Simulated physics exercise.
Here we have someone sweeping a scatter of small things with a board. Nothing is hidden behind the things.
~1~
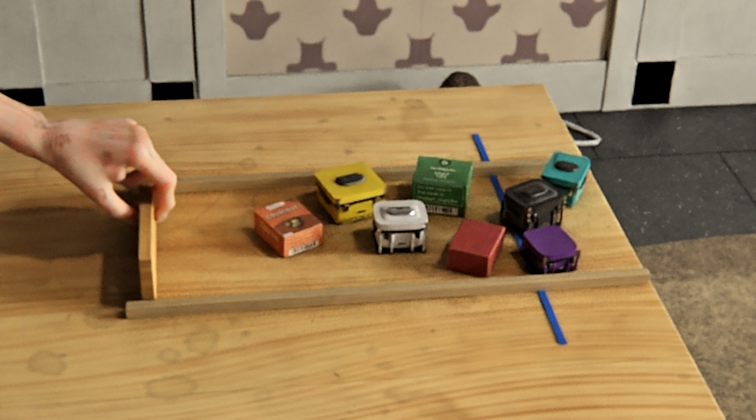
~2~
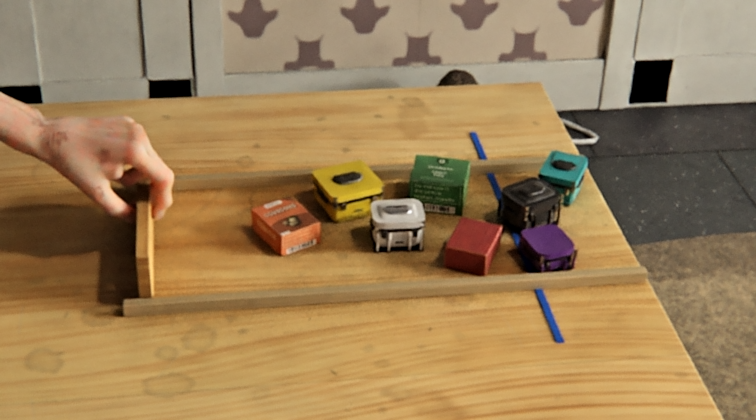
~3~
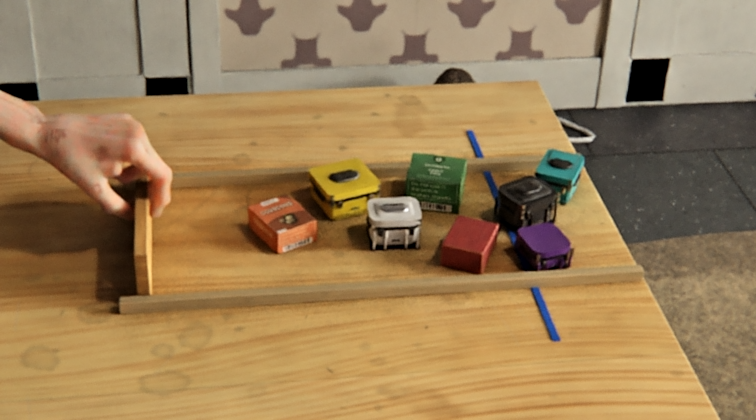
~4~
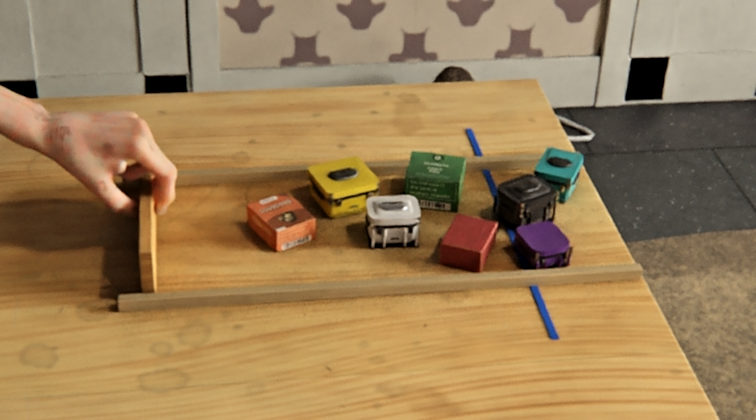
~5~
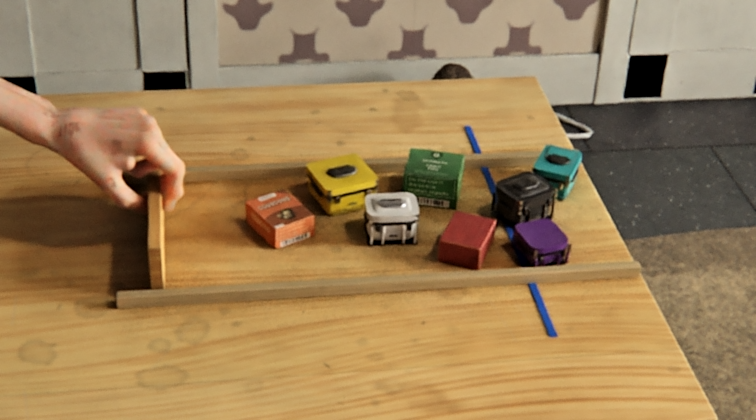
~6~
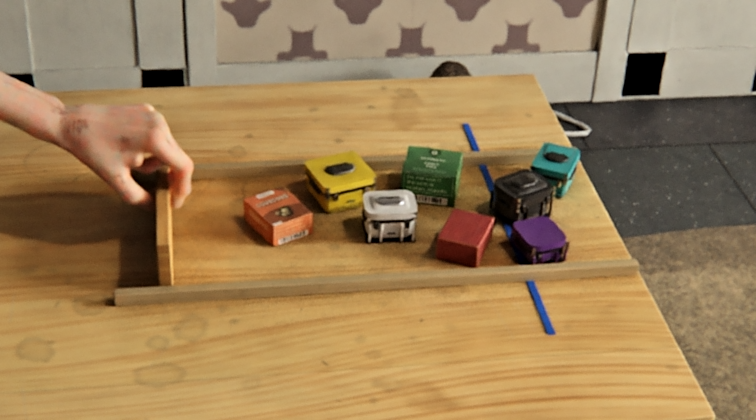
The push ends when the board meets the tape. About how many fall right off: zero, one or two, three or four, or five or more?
The number that fall off is one or two.
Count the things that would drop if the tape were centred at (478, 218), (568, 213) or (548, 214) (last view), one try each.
Down on the floor: 0, 5 and 5.
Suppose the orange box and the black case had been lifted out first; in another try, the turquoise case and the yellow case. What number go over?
Fallen: 1, and 1 in the other try.
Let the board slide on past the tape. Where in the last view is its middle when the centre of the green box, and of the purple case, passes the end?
Near (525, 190) and (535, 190).
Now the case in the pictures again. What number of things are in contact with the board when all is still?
3 of them.
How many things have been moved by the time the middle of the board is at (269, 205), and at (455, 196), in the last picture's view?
1 and 8.
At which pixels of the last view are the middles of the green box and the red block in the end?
About (572, 172), and the other about (550, 250).
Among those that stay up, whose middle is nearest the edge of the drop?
That is the green box.
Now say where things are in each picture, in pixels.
In the first frame, turquoise case (565, 180); purple case (550, 252); black case (532, 208); board (148, 224); tape (514, 226).
In the second frame, purple case (547, 251); orange box (286, 226).
In the third frame, black case (526, 204); board (143, 220).
In the fourth frame, turquoise case (558, 176); red block (469, 243).
In the fifth frame, purple case (541, 245); white case (391, 219).
In the sixth frame, turquoise case (555, 171); purple case (539, 243); black case (522, 198); board (164, 210); tape (504, 216).
A little later, none off yet; turquoise case at rest near (555, 171); purple case at rest near (539, 243); black case at rest near (522, 198).
Next, none off yet; turquoise case at rest near (555, 171); purple case at rest near (541, 243); black case moving near (529, 200).
When it is over, the number that fall off is one or two; down, black case and turquoise case.
